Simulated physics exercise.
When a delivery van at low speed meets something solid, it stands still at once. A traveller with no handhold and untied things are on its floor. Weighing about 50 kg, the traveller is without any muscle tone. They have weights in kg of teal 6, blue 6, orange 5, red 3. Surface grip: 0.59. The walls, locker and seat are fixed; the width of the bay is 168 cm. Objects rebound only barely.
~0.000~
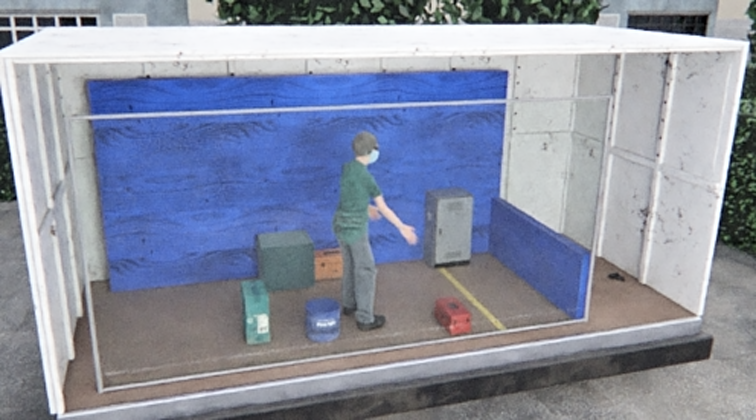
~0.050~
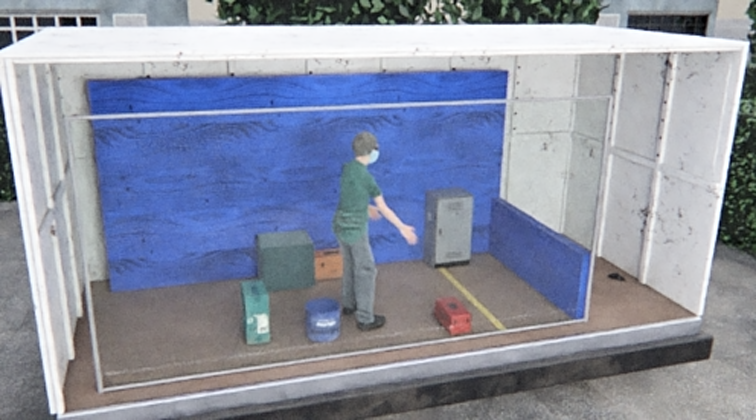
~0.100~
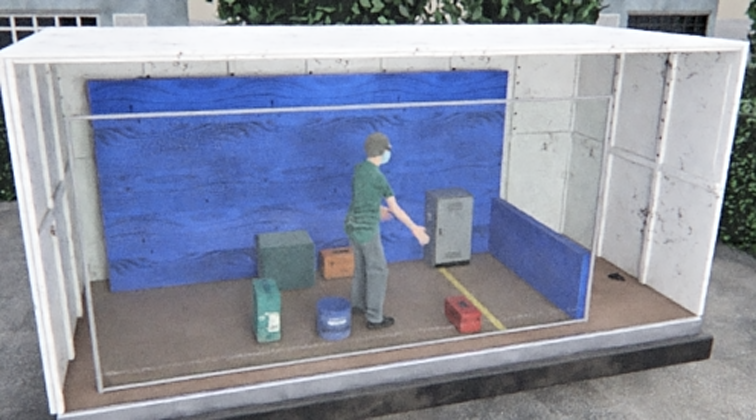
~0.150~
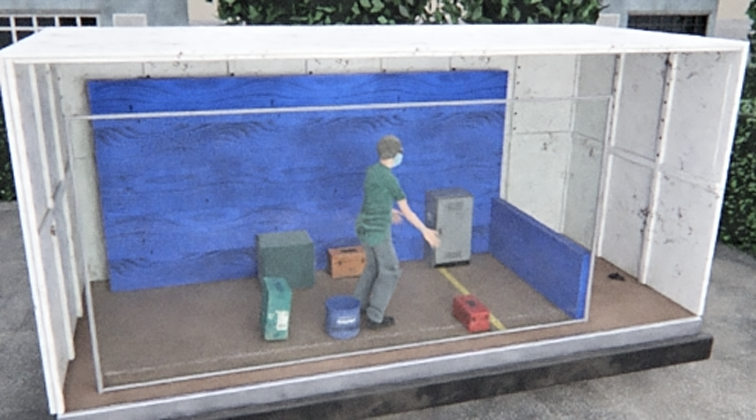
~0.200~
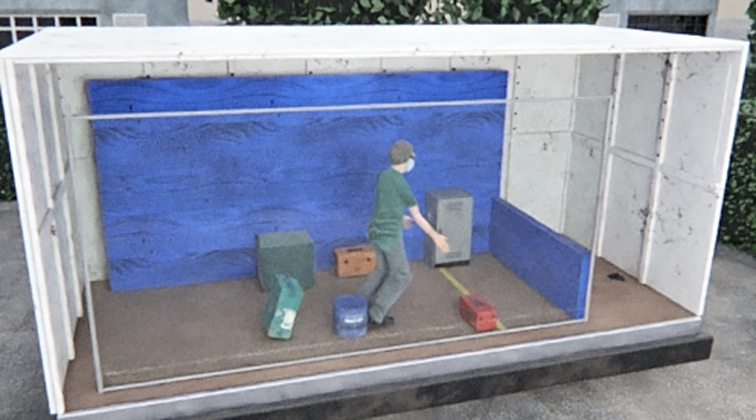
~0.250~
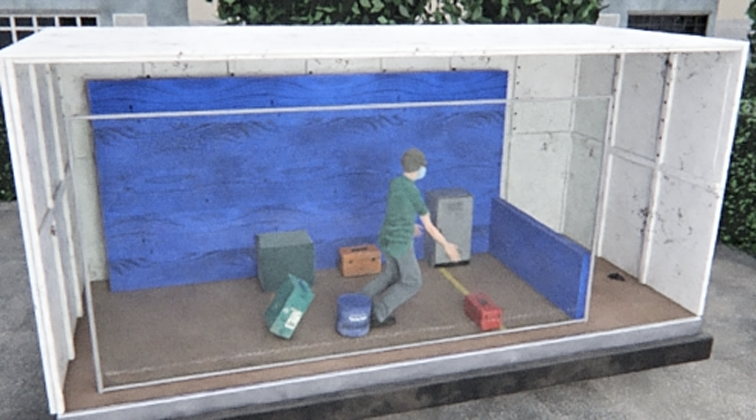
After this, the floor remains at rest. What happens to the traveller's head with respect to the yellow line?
The traveller's head will make it past the yellow line.
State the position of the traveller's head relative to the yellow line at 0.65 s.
Past it by some 25 cm.
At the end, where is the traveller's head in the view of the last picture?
Close to (525, 290).
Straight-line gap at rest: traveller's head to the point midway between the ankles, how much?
About 120 cm.
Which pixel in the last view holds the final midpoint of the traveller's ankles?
I'd say somewhere around (394, 297).
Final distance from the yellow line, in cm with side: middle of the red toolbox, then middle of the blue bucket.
Red toolbox, 0 centimetres short; blue bucket, 120 centimetres short.
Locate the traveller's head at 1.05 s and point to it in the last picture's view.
At that time it is near pixel (524, 290) in the last view.
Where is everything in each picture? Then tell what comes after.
In the first frame, traveller's head (361, 156), blue bucket (323, 320), orange toolbox (332, 264), yellow line (499, 325).
In the second frame, traveller's head (361, 156), blue bucket (323, 320), orange toolbox (332, 264).
In the third frame, traveller's head (373, 156), blue bucket (334, 318), orange toolbox (341, 262).
In the fourth frame, traveller's head (386, 159), blue bucket (343, 317), orange toolbox (349, 262).
In the fifth frame, traveller's head (398, 164), blue bucket (350, 316), orange toolbox (355, 261).
In the sixth frame, traveller's head (409, 172), blue bucket (353, 315), orange toolbox (359, 261), yellow line (499, 325). Everything loose set off at about 2.0 m/s.
After 0.40 s the traveller's head is 35 cm short of the yellow line, near (445, 207) in the last picture's view.
After 0.65 s the traveller's head is 24 cm past the yellow line, near (504, 281) in the last picture's view; the blue bucket 118 cm short of the yellow line, tilted 0°.
After 1.05 s the traveller's head is 45 cm past the yellow line, near (524, 290) in the last picture's view.
When all is still (2.2 s), teal pack stops short of the yellow line; blue bucket stops short of the yellow line; orange toolbox stops short of the yellow line; traveller's hips stop short of the yellow line; traveller's head crosses the yellow line.
